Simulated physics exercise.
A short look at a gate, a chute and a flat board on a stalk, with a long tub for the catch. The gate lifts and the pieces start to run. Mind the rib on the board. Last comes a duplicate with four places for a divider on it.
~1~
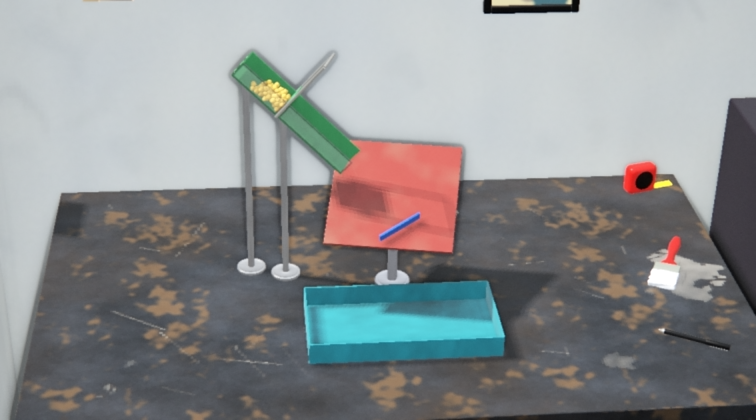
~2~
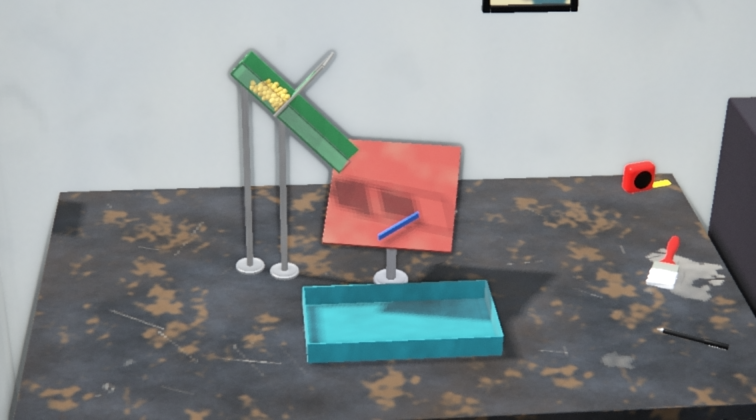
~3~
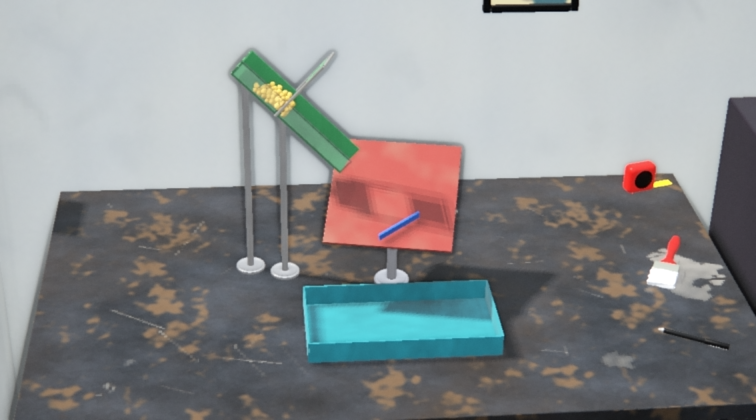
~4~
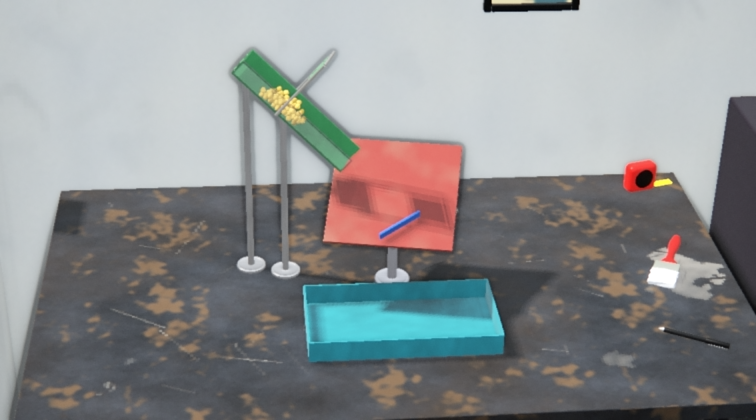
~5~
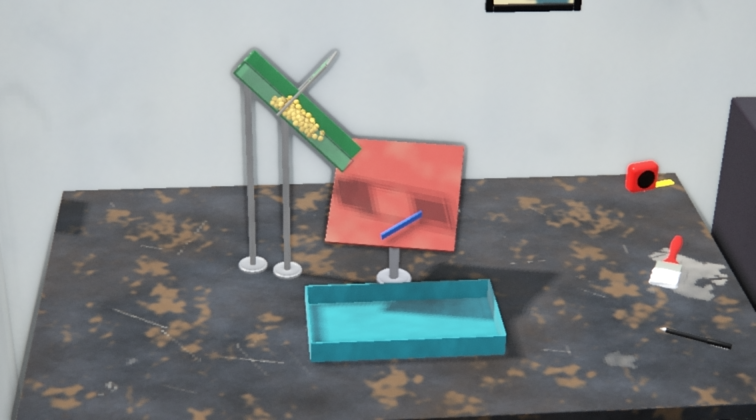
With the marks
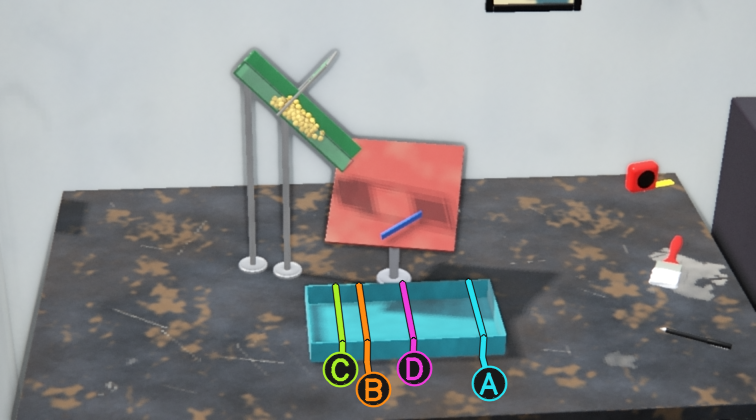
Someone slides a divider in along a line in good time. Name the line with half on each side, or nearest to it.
Best: B.
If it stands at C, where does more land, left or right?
The right side.
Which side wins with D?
Left.
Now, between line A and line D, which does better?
D.
On the marked copy, line A crosses the front rim at (483, 336); line B crosses the front rim at (367, 341); line C crosses the front rim at (342, 342); line D crosses the front rim at (413, 339).
If A is chosen, of what is caught, almost all on the left of the divider, about a tenth on the right.
If B is chosen, of what is caught, roughly a third on the left of the divider, roughly two thirds on the right.
If C is chosen, of what is caught, just a few on the left of the divider, almost all on the right.
If D is chosen, of what is caught, the larger part on the left of the divider, roughly a quarter on the right.
